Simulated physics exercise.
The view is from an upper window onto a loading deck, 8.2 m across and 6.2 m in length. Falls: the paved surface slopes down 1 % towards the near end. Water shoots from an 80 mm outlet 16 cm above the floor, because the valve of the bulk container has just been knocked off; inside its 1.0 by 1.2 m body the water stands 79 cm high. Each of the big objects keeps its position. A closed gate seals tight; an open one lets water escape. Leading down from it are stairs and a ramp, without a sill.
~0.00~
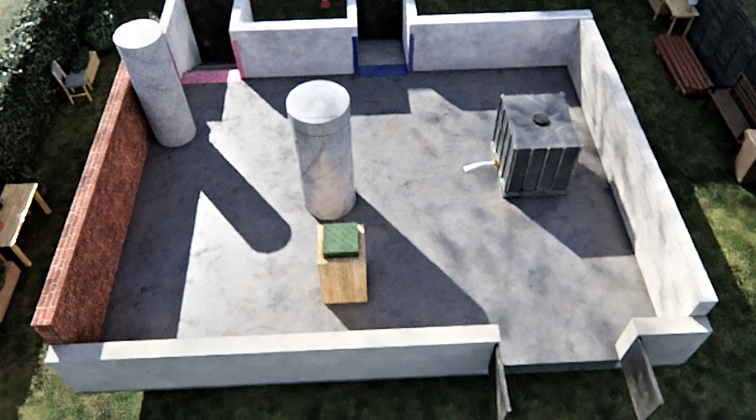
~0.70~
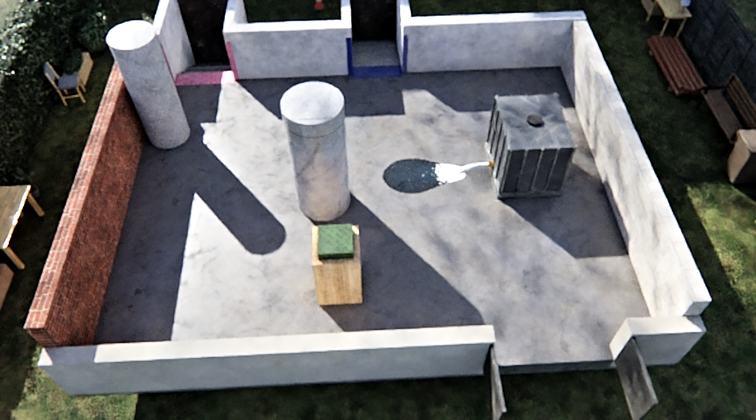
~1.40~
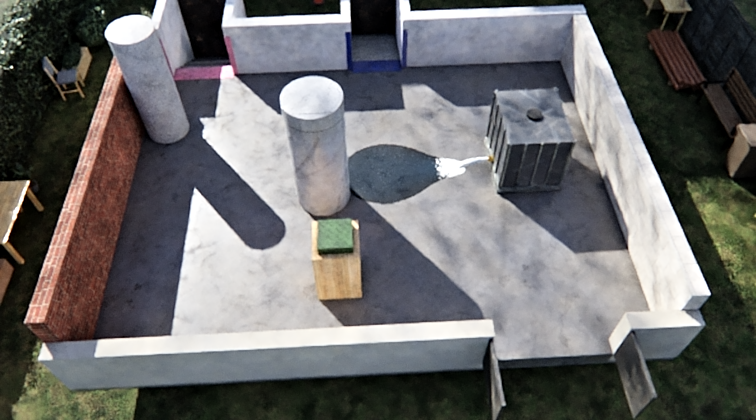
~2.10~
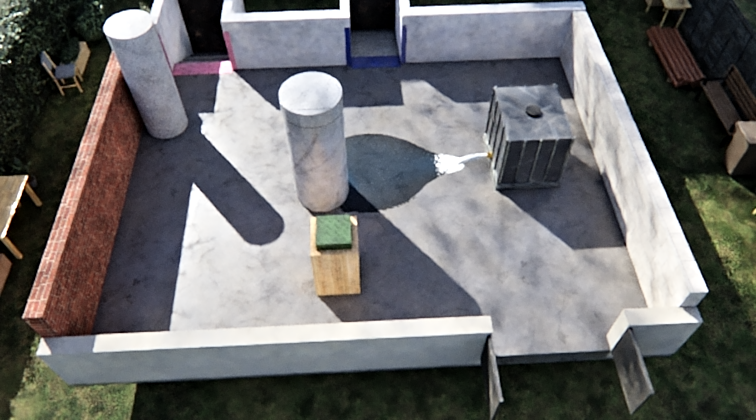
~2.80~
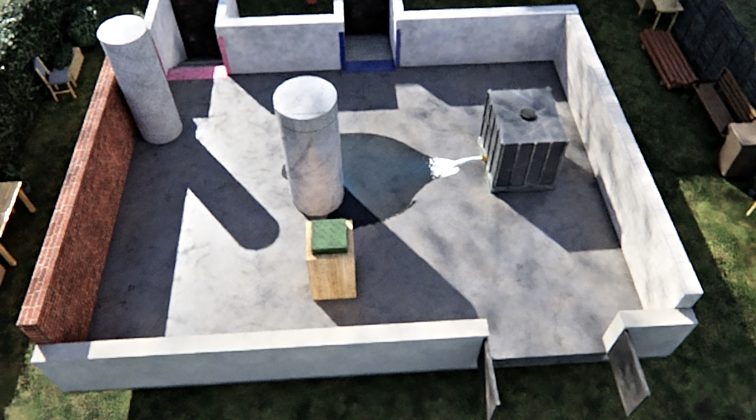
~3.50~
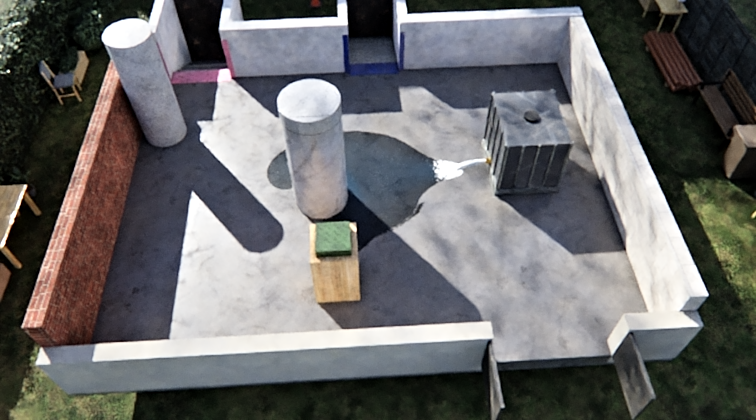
Water shoots leftward from a spout on the ribbed grey container at the right of a walled, paved deck, seen from high above, while the view shifts slightly. A pale column stands mid-deck behind a wooden block with a green top, with another column and a red brick wall at left. The dark wet patch spreads left across the dry paving, reaching behind the middle column and emerging beyond it.
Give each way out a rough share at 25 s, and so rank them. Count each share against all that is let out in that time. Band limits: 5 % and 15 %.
Gate opening - not even 5 %, stair shaft (marked pink) - not even 5 %, ramp down (marked blue) - under 5 %.
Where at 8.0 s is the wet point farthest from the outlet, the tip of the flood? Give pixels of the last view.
The front reaches farthest at about (206, 164).
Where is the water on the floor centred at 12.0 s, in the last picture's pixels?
Close to (318, 200) in the last picture.
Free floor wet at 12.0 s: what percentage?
30 %.
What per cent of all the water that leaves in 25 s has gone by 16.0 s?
By then, roughly 5 per cent.
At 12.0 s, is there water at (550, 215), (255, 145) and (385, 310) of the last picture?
Respectively: Clear, covered and covered.
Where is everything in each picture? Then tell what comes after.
In the first frame, the jet has just started at (483, 165); the ground is still dry.
In the second frame, from the spout at (478, 166) the water has spread over 0.7 m2; its tip is at (388, 181), and it is 1.2 cm deep on average.
In the third frame, the jet leaves at (477, 160); the sheet reaches a hidden place, 2.6 m away, and wets 1.7 m2.
In the fourth frame, from the spout at (476, 157) the water has spread over 2.5 m2; its tip is at a hidden place, and it is 1.0 cm deep on average.
In the fifth frame, from the spout at (471, 160) the water has spread over 3.2 m2; its tip is at (285, 168), and it is 1.0 cm deep on average.
In the sixth frame, the jet leaves at (475, 162); the sheet reaches (273, 164), 3.9 m away, and wets 4.0 m2.
After 5.0 s water covers 10 % of the floor and is deepest (4 cm) near (347, 188); gone so far, the gate opening 0 %, the stair shaft (marked pink) 0 %, the ramp down (marked blue) 0 %.
After 8.0 s water covers 20 % of the floor and is deepest (4 cm) near (347, 188); gone so far, the gate opening 0 %, the stair shaft (marked pink) 0 %, the ramp down (marked blue) 0 %.
After 12.0 s water covers 30 % of the floor and is deepest (4 cm) near (347, 188); gone so far, the gate opening 0 %, the stair shaft (marked pink) 0 %, the ramp down (marked blue) 0 %.
After 16.0 s water covers 45 % of the floor and is deepest (3 cm) near (347, 188); gone so far, the gate opening 0 %, the stair shaft (marked pink) 0 %, the ramp down (marked blue) 0 %.
After 25.0 s water covers 50 % of the floor and is deepest (3 cm) near (458, 167); gone so far, the gate opening 3 %, the stair shaft (marked pink) 0 %, the ramp down (marked blue) 0 %.
